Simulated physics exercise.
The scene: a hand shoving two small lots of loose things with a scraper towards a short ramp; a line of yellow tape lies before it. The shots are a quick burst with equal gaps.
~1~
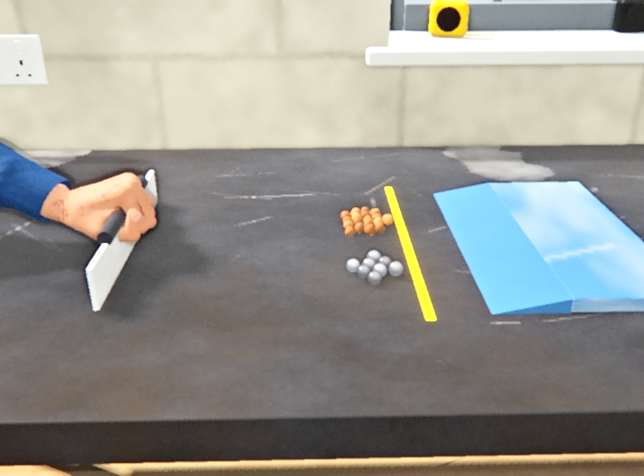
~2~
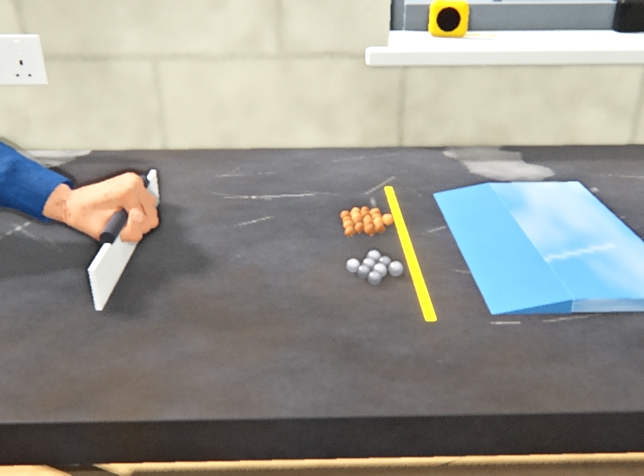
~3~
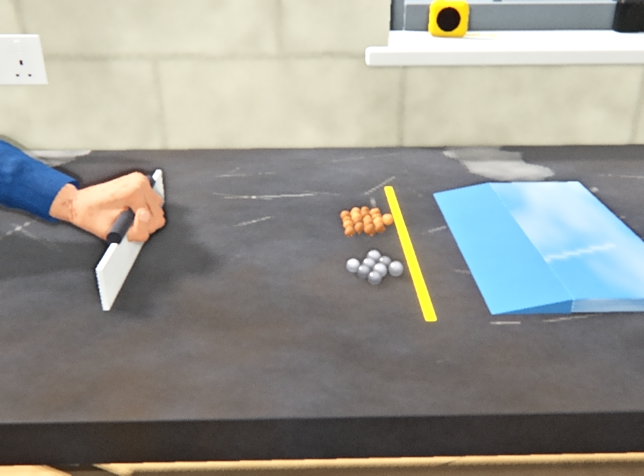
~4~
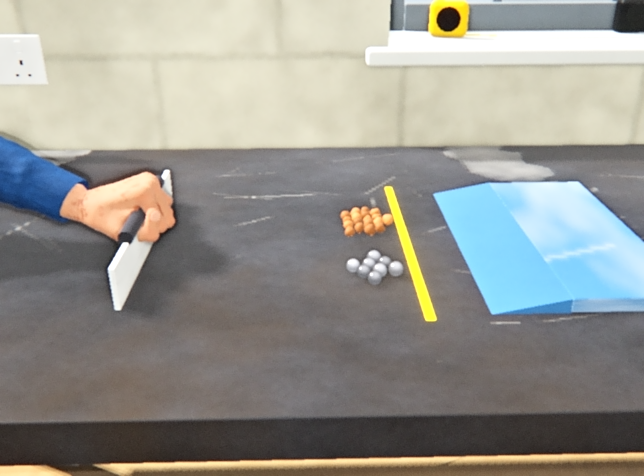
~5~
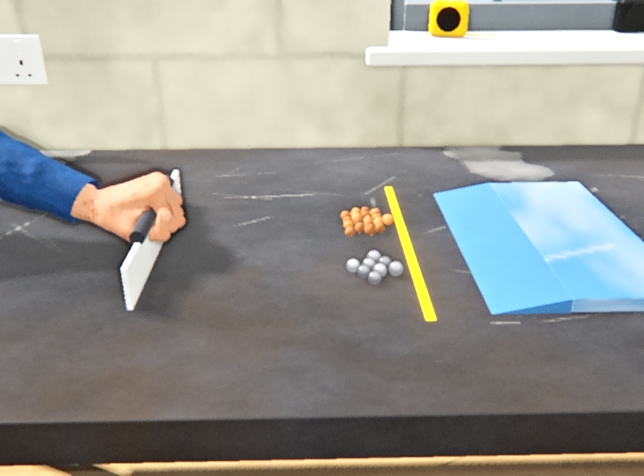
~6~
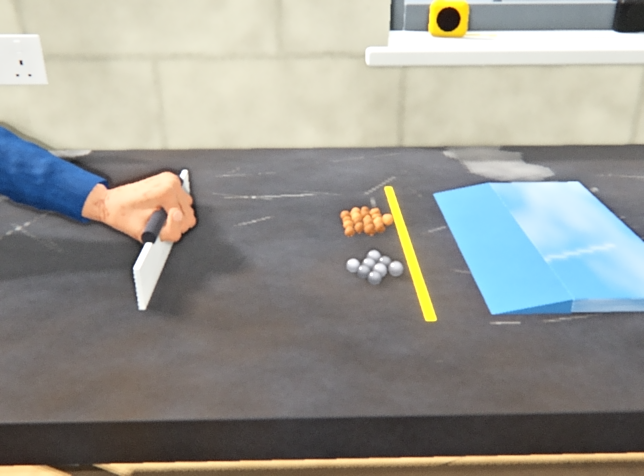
The video shows a hand in a blue sleeve sliding a scraper slowly a short way rightward across a dark worktop, while small piles of orange-brown and grey balls stay still beside yellow tape and a blue ramp.
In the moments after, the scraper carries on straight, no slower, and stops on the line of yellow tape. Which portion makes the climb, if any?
In the end the near portion stalls before the top, and the far portion stalls before the top.
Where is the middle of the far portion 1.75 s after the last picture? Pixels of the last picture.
At about (426, 220).
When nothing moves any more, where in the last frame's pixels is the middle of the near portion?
Around (435, 261).
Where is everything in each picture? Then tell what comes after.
The first picture shows scraper near (98, 280), at rest; yellow tape near (390, 192); top of the ramp near (567, 290); near portion near (380, 270), a few steel balls; far portion near (368, 221), a few hazelnuts.
The second picture shows scraper near (100, 280); far portion near (368, 221).
The third picture shows scraper near (108, 280); near portion near (380, 270).
The fourth picture shows scraper near (119, 280); far portion near (368, 221).
The fifth picture shows scraper near (131, 279); near portion near (380, 270).
The sixth picture shows scraper near (143, 279); yellow tape near (390, 192); top of the ramp near (567, 290); near portion near (380, 270); far portion near (368, 221).
Then, 0.72 s on from there, scraper still moving, near (292, 210); near portion the whole lot short of the ramp; far portion the whole lot short of the ramp.
Then, 1.47 s on from there, scraper stopped at the yellow tape; near portion the whole lot short of the ramp; far portion the whole lot short of the ramp.
Then, 1.75 s on from there, scraper stopped at the yellow tape; near portion near two thirds on the ramp, near a third short of the ramp; far portion the whole lot short of the ramp.
In the end, scraper stopped at the yellow tape; near portion none at all past the top, the whole lot short of the ramp; far portion none at all past the top, the whole lot short of the ramp.
